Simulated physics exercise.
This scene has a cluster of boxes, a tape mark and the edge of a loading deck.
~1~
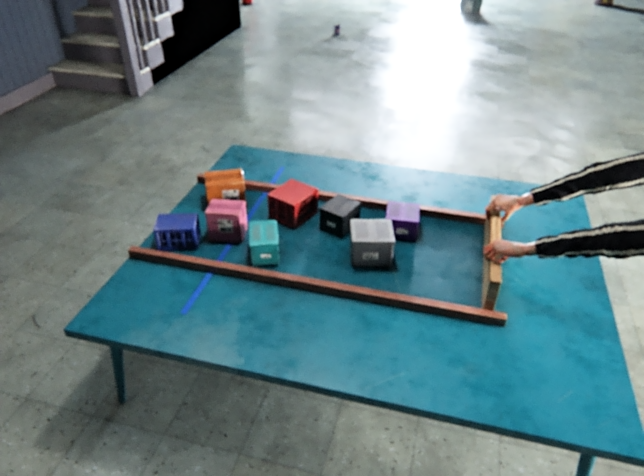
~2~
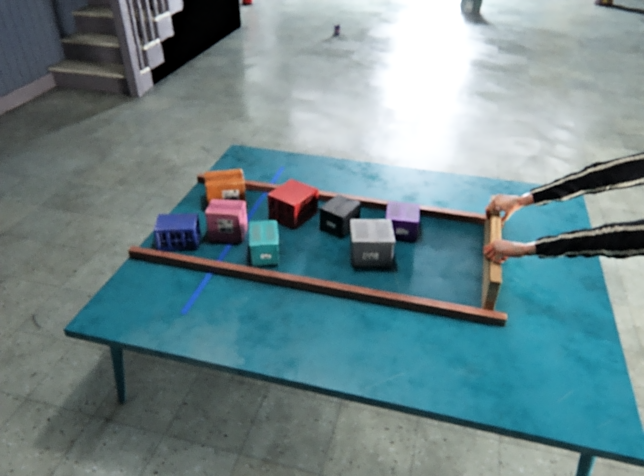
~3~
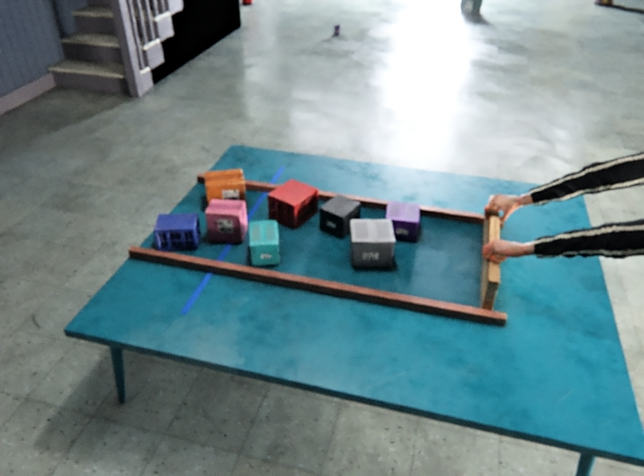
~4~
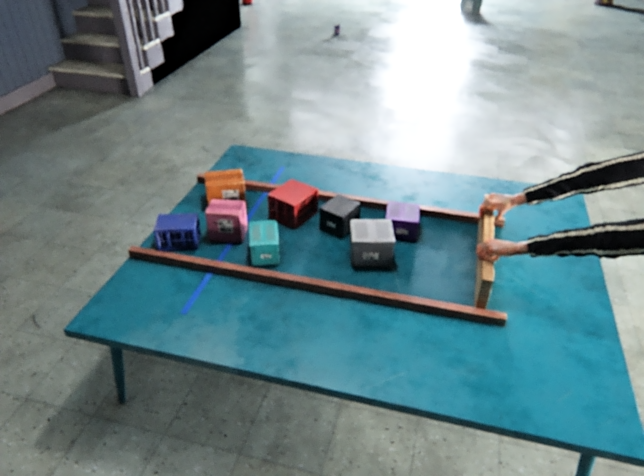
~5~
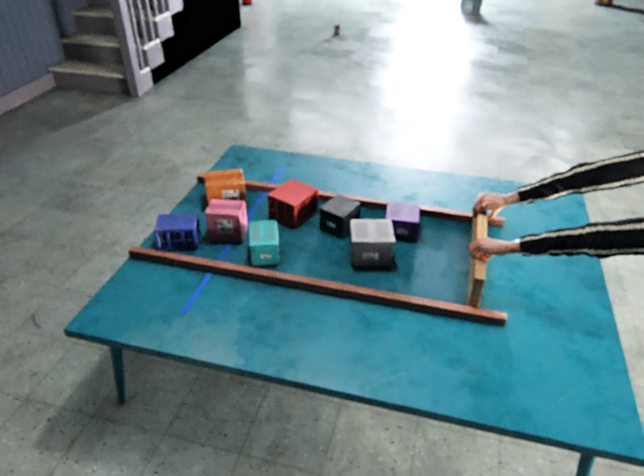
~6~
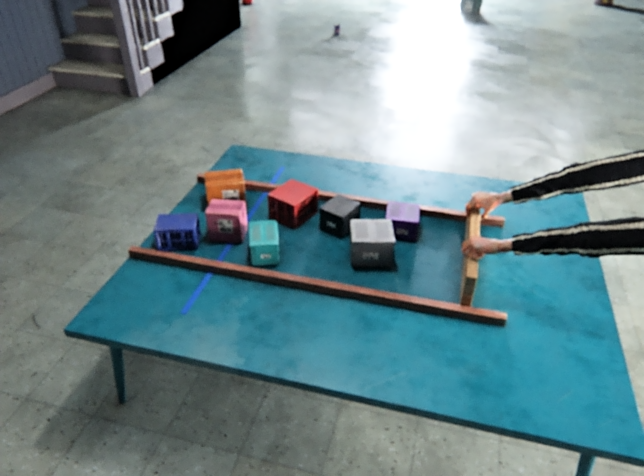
On a blue-green table, several colourful boxes sat still between two wooden rails while a pair of hands held a plank at the right, then slid it a short way left toward them.
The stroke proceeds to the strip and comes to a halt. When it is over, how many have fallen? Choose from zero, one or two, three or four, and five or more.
When it is over, one or two have fallen.
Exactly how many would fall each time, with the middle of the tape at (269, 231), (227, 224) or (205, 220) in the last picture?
In order, the counts are 1, 2 and 5.
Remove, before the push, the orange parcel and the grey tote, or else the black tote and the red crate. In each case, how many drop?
The counts: 0 and 0.
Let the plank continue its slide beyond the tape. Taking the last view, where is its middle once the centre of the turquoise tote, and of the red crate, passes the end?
Middle: Roughly (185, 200); roughly (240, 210).
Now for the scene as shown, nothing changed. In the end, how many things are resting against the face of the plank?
The number is 3.
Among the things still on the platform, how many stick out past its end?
Number: 2.
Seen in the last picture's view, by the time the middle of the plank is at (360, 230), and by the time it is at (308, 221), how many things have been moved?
At that stage 4; at the next, 6.
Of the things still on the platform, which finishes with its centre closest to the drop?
The red crate ends up foremost.
Soon after, none off yet; blue crate at rest near (178, 232); orange parcel at rest near (225, 190); pink parcel at rest near (227, 221).
At rest, the number that fall off is one or two; fallen, orange parcel.
